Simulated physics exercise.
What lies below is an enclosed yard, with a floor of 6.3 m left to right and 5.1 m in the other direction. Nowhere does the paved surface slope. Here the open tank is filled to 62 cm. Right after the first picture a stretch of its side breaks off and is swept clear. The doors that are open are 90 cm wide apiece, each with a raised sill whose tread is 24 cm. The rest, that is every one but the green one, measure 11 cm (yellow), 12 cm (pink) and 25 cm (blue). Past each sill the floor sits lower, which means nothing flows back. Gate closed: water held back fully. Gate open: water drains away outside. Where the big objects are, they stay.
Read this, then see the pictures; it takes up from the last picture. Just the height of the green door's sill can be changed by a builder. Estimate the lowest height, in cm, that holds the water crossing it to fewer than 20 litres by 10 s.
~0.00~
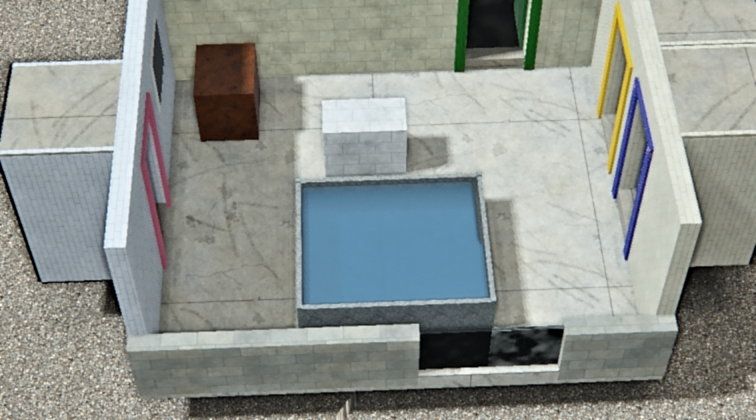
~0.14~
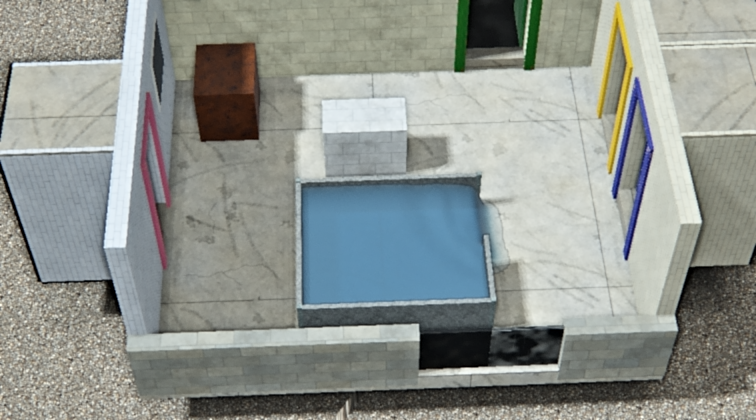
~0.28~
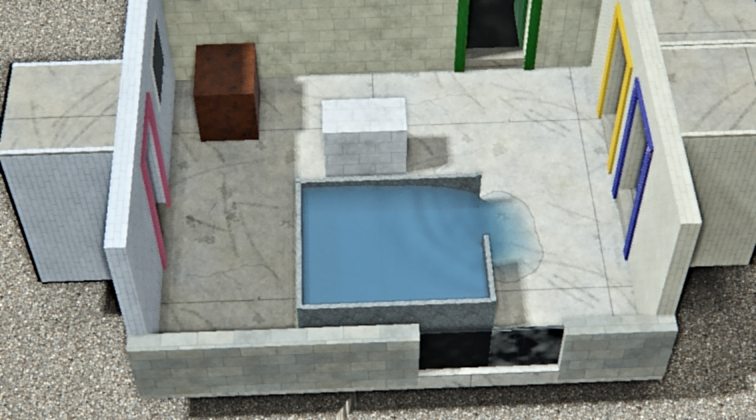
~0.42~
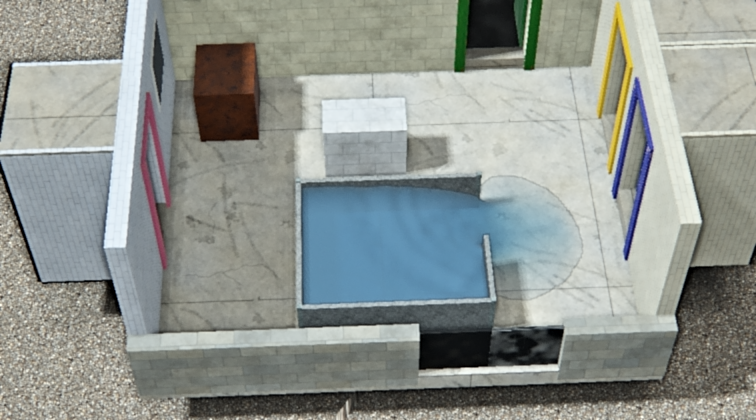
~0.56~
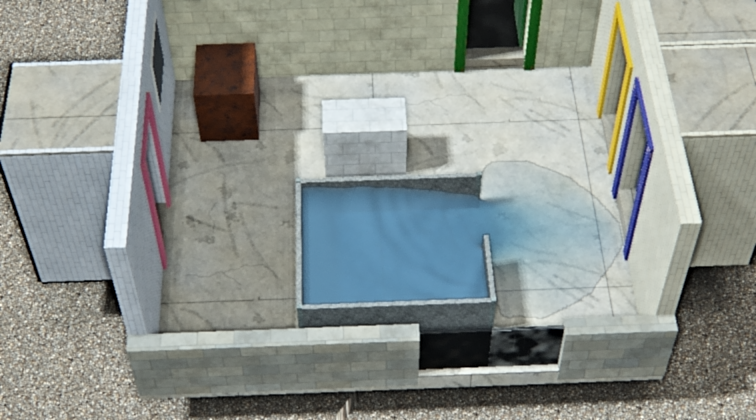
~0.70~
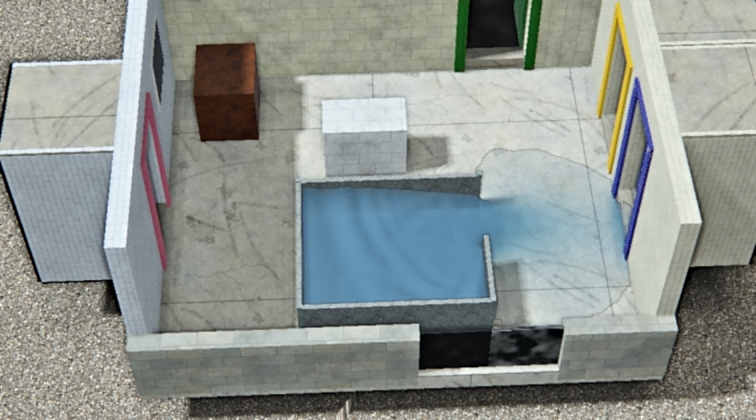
My estimate is 12.5 cm.
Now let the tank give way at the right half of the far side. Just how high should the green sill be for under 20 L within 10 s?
A height of around 25 cm.
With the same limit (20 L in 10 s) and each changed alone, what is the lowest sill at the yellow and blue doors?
About 16 cm at yellow and 31 cm at blue.
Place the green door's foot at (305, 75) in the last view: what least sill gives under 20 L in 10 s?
Minimum: About 10.0 cm.
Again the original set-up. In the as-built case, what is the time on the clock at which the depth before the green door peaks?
The level tops out around 5.0 s.
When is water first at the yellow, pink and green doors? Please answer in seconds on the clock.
Arrives: Yellow 1.0 s / pink 5.5 s / green 2.2 s.
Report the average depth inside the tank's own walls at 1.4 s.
About 47 centimetres on average.
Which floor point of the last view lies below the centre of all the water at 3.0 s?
Centre estimate: (464, 240) px, approximately.
After 1.4 s water covers 25 % of the floor, deepest (36 cm) near (608, 219); it has not reached the green door.
After 3.0 s water covers 40 % of the floor, deepest (32 cm) near (584, 86); 13 cm at the green door, 0 litres in over its 23 cm sill.
After 10.0 s water covers 95 % of the floor, deepest (19 cm) near (158, 369); 11 cm at the green door, 0 litres in over its 23 cm sill.
At the green door as built, the water arrived by 2.3 s and peaked near 16 cm at 5.2 s.
Run again over the same 10 s with other heights there, 38 litres in over 11 cm, 7 litres over 15 cm. The limit of 20 litres is kept from about 12.5 cm up.
